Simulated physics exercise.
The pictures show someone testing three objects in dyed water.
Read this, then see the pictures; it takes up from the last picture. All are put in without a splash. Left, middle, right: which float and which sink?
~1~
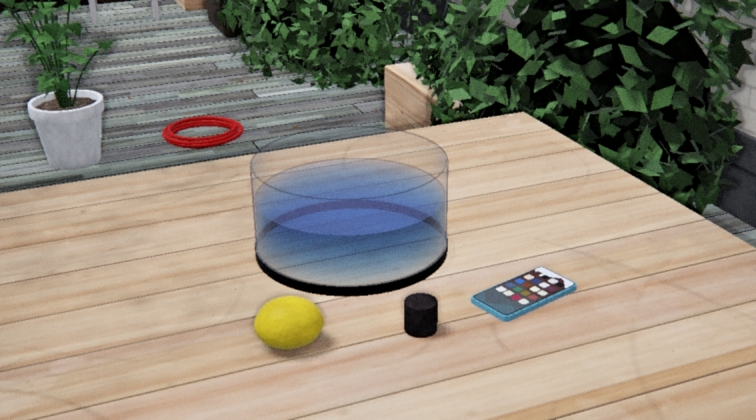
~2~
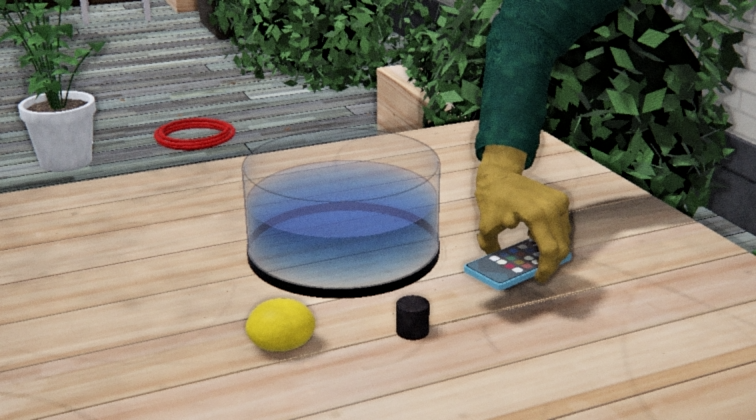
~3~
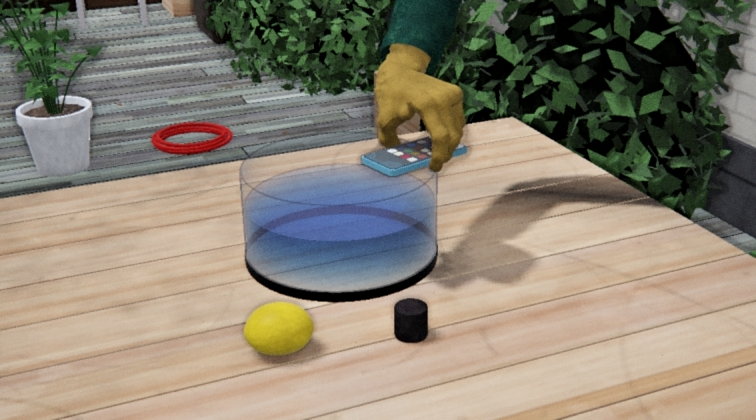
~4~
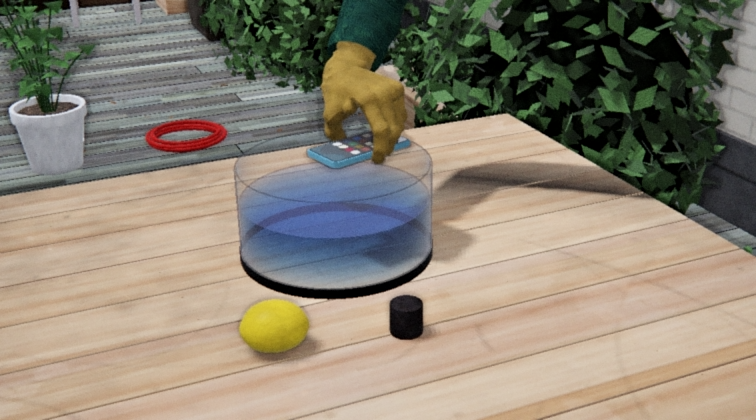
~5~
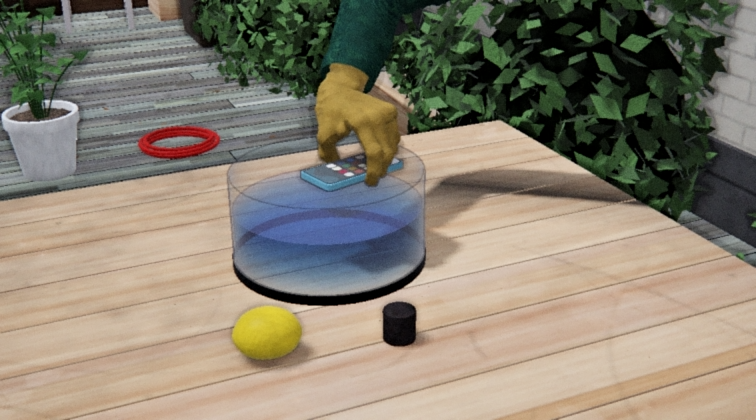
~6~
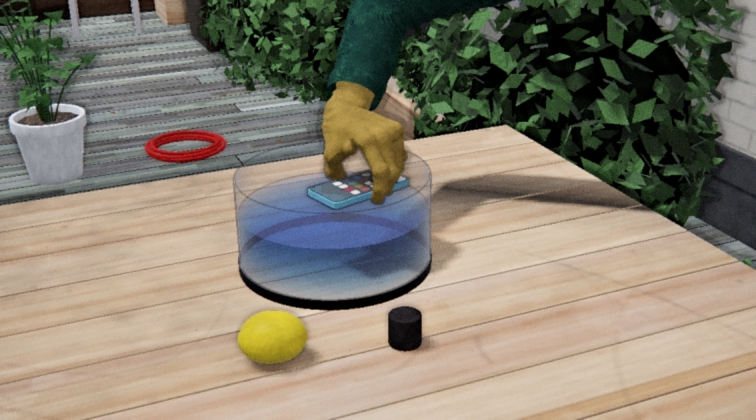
Starting at the left, it rides the liquid, then it drops under, then it drops under.
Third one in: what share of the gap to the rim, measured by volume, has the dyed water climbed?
I'd put it near 10 per cent.
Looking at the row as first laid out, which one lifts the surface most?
That is the leftmost piece.
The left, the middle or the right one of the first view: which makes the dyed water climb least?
My answer is the centre piece.
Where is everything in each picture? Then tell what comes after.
The first picture shows the row from the left; lemon (289, 323); iron weight (421, 316); phone (525, 293).
The second picture shows a hand picks up the phone; phone (518, 262); iron weight (413, 318).
In the third picture, it is carried over; phone (415, 154); lemon (279, 329).
In the fourth picture, it is above the big bowl; phone (359, 148); iron weight (407, 318).
The fifth picture shows it comes down; phone (353, 169); lemon (267, 333).
In the sixth picture, it is just over the surface; lemon (273, 337); iron weight (405, 329); phone (359, 187).
Soon after, the phone goes to the bottom.
Later, the iron weight goes to the bottom.
In the end, the lemon floats; afloat, lemon.
